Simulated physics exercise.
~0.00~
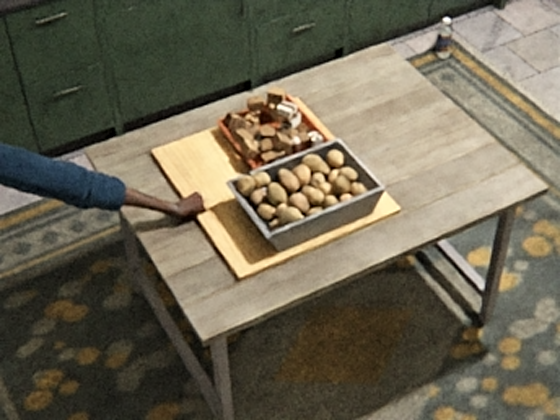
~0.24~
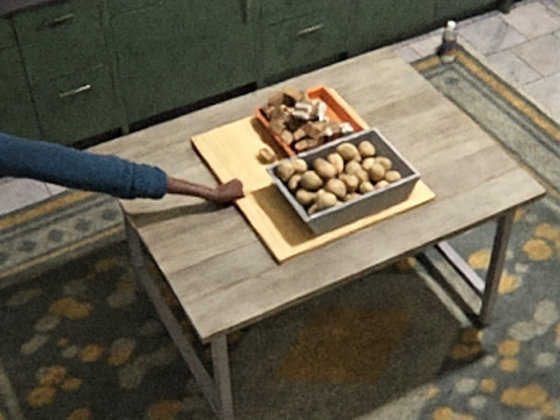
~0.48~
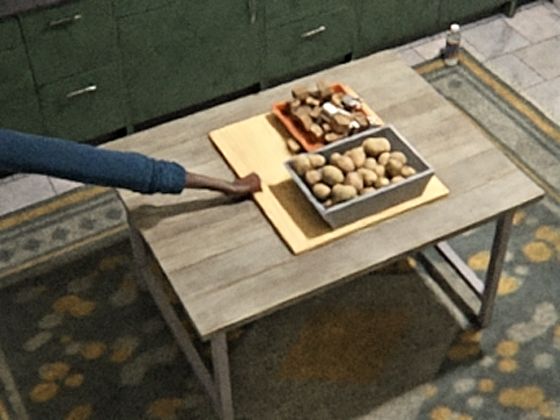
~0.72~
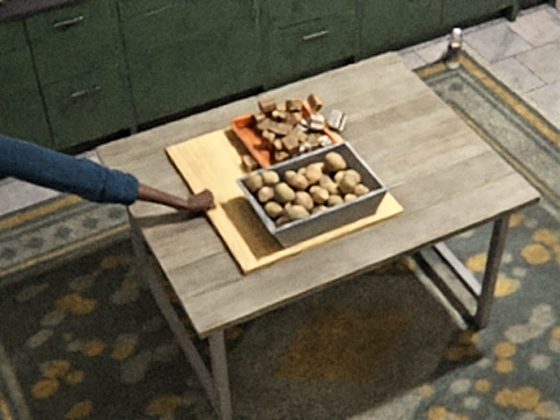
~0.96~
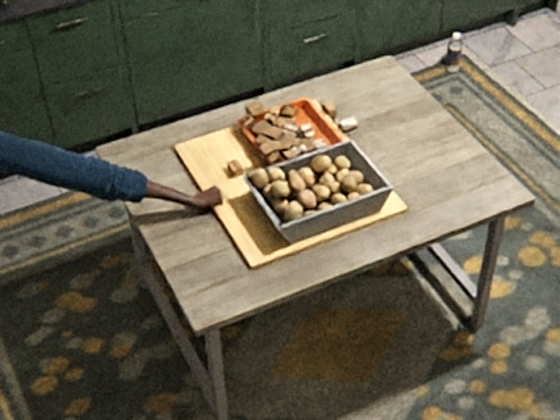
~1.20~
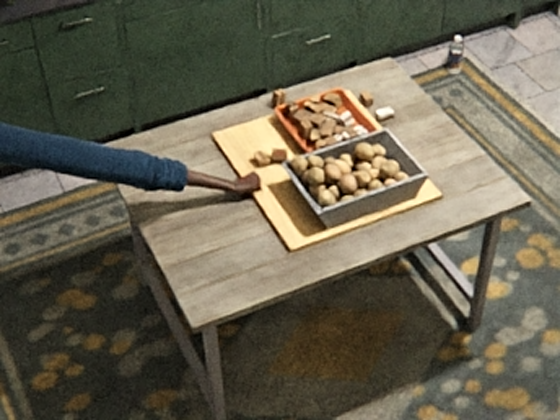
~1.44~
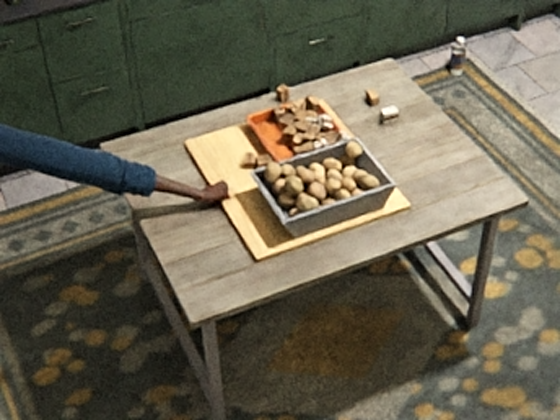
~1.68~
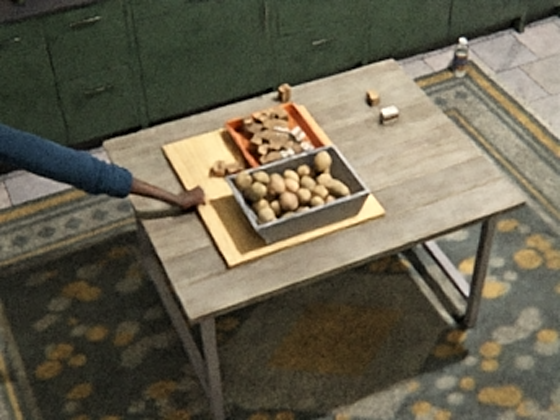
A blue-sleeved arm reaches from the left over a grey-brown wooden table, seen from above, standing on a patterned rug before green cabinets. Its hand grips a pale board carrying a grey box of potatoes in front and an orange tray heaped with small brown and white parcels behind. The hand pushes the board right, and the parcels begin to shift and spill. It pulls the board back left, slides it right again, then draws it left once more. At the end a few parcels lie on the board and tabletop, while the potatoes all remain in their box.
